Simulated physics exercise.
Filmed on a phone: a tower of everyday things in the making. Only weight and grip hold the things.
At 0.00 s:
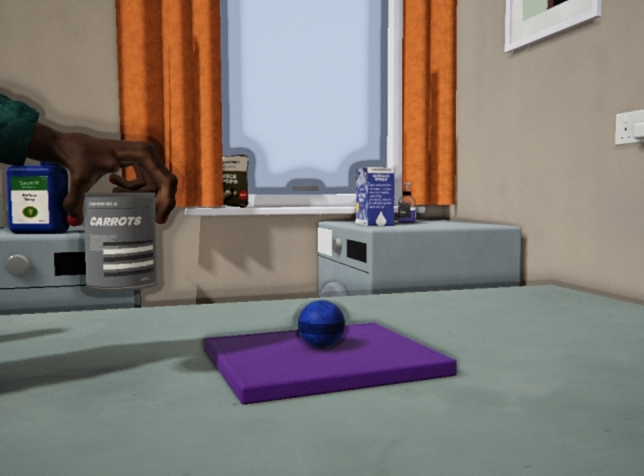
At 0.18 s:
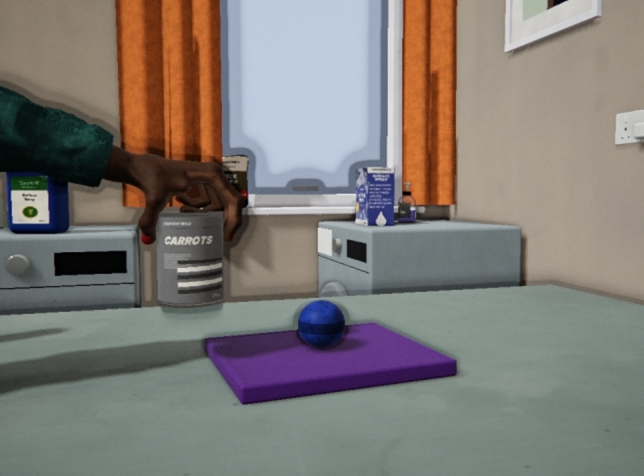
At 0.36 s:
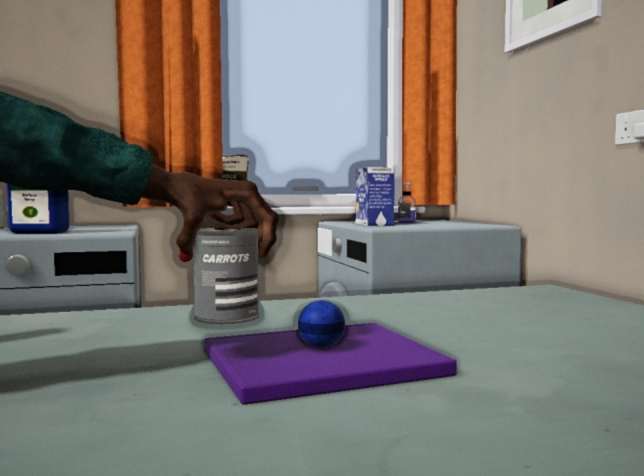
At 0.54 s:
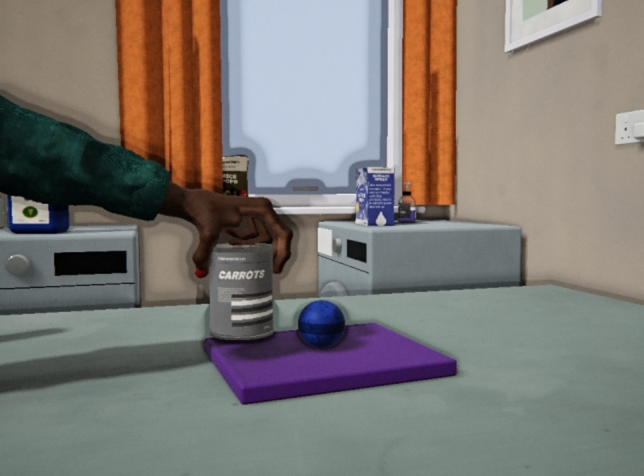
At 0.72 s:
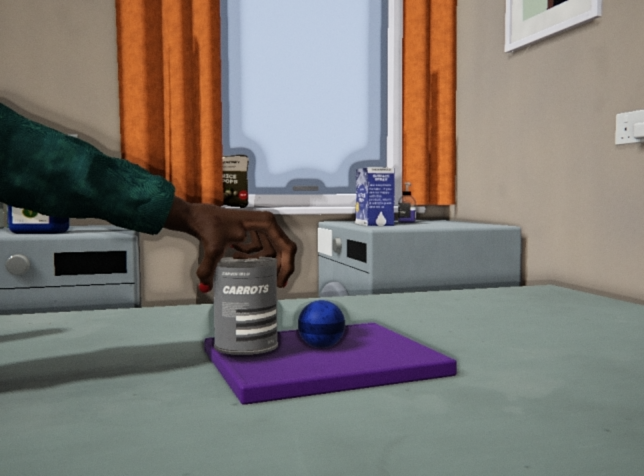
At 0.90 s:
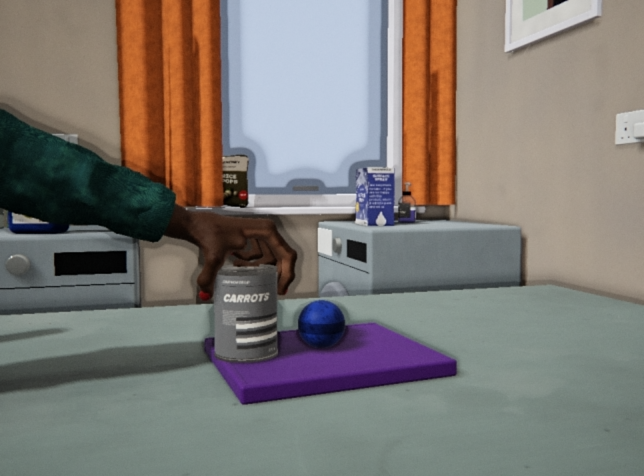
A hand lowered a grey can of carrots down and to the right, setting it on the left side of a purple slab, beside a blue ball that stayed still.
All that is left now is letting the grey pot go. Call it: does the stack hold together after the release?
Yes, it holds together.
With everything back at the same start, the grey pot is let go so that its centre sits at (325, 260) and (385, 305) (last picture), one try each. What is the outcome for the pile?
First attempt - it comes down; second attempt - it does not fall.
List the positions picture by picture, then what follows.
Coming down; grey pot (121, 240); blue ball (322, 324), in the first picture.
Coming down; grey pot (191, 257), in the second picture.
Coming down; grey pot (226, 273); purple tray (322, 356), in the third picture.
Coming down; grey pot (242, 289); blue ball (322, 324), in the fourth picture.
Coming down; grey pot (246, 303), in the fifth picture.
In place under the hand; grey pot (246, 311); purple tray (322, 356), in the sixth picture.
After 1.10 s, nothing has stirred.
After 1.30 s, grey pot resting near (246, 311).
At rest (2.0 s), all 4 in place. Seen from the same camera at the end, grey pot near (246, 311). The pile stays up.
